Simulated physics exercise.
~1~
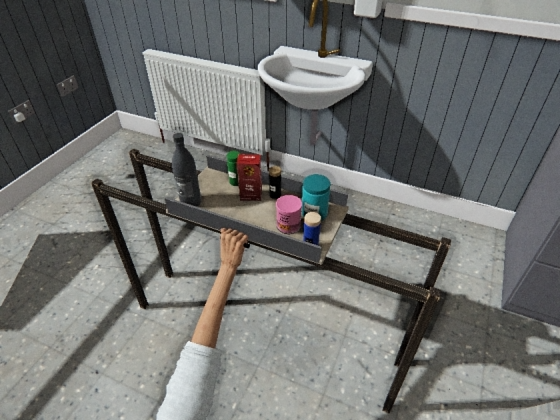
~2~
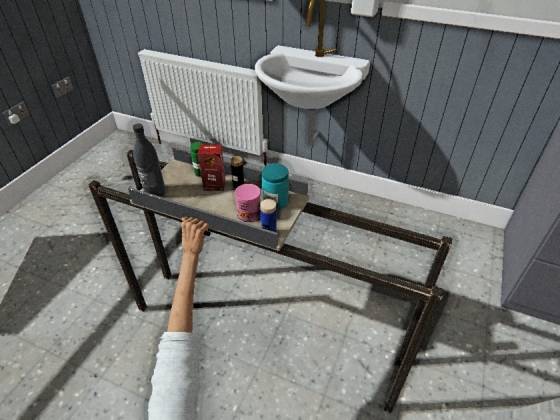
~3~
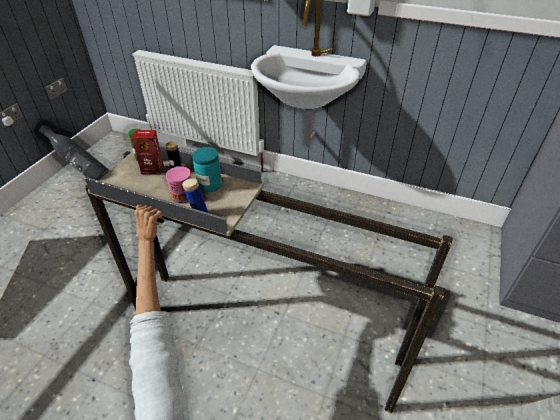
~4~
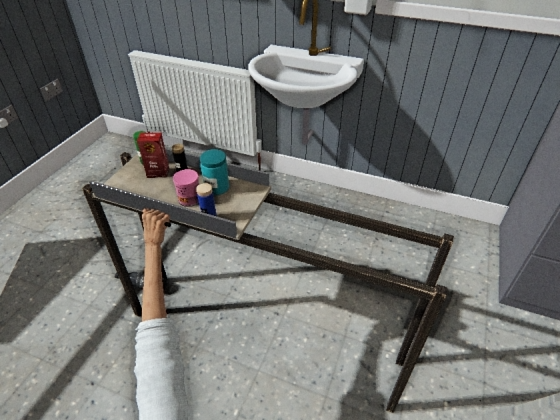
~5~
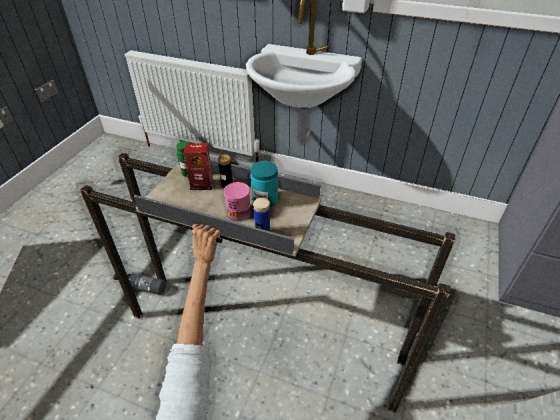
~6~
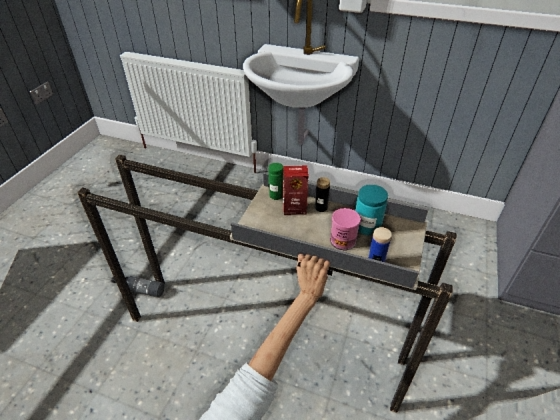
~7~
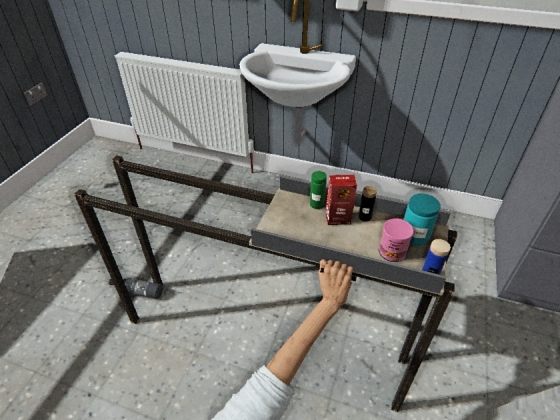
We see a hand slide a tray of containers leftward along a rail frame, where the tall grey bottle tips off the end onto the floor; the tray then slides back to the far right, the other items still standing on it.
